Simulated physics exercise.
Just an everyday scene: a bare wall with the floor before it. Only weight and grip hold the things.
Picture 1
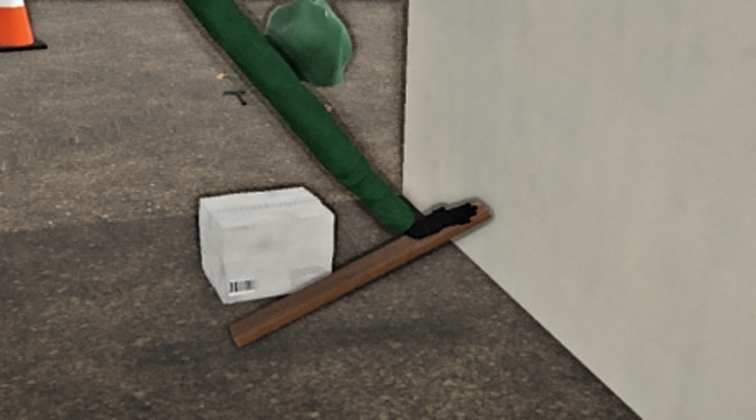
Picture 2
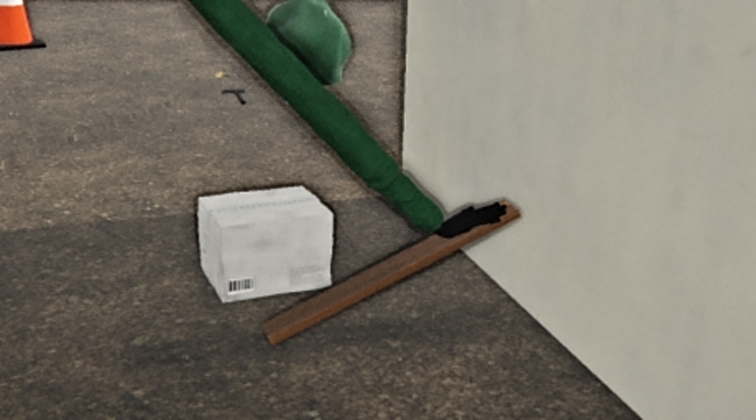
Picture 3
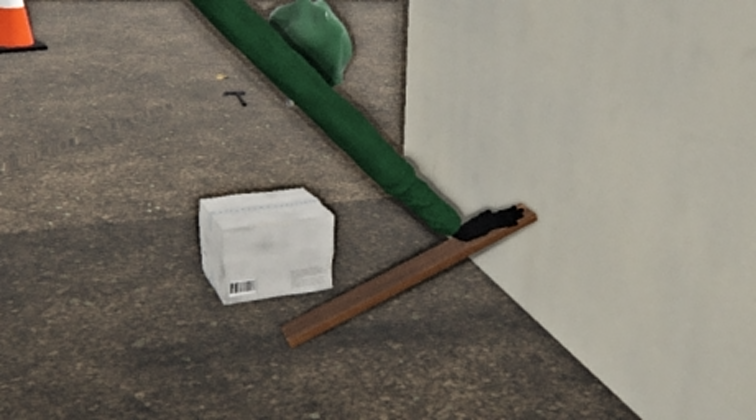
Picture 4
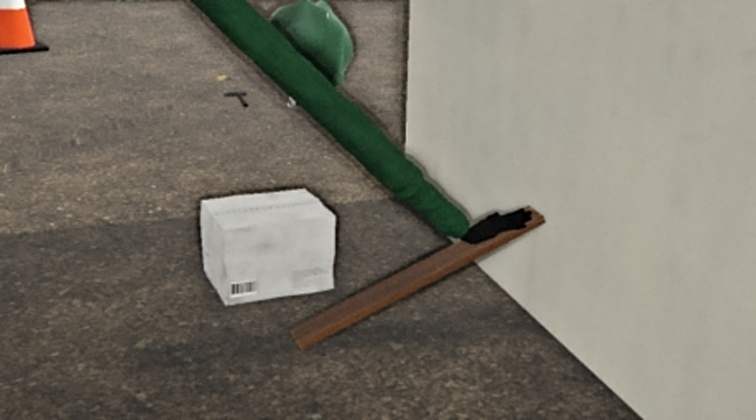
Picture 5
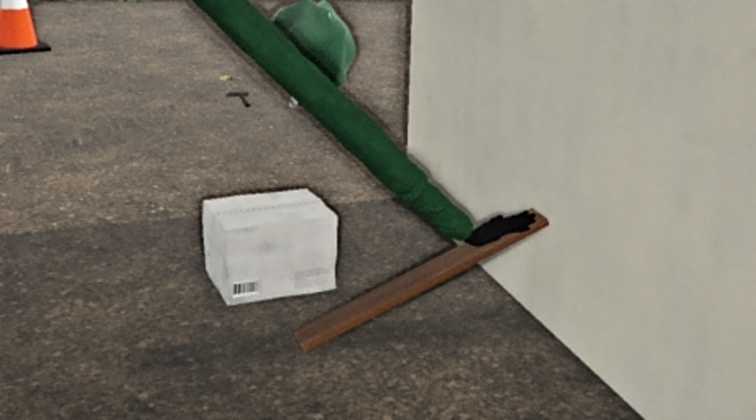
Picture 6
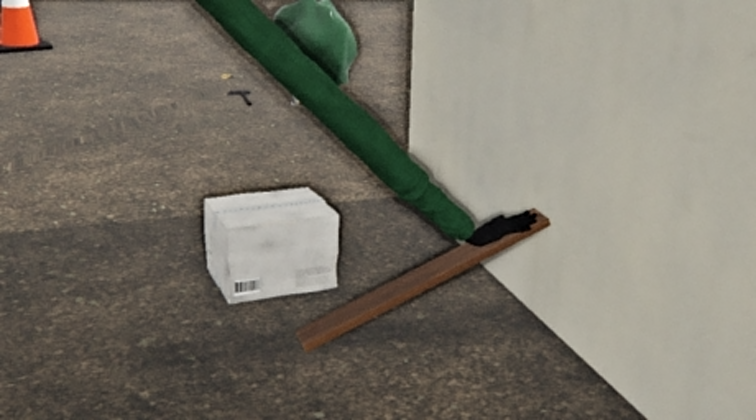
A green-sleeved arm with a black gripper moving a brown plank rightward past a white box and leaning it against a bare wall.
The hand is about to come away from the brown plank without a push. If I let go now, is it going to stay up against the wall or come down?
It'll come down.
Then, 0.30 s after the last picture, brown plank 15° lower than it was left near (414, 311).
Then, 0.40 s after the last picture, brown plank 23° lower than it was left near (412, 323).
At rest, moved from the start, brown plank; white box in place. Seen from the same camera at the end, brown plank near (412, 327). The plank gives way.
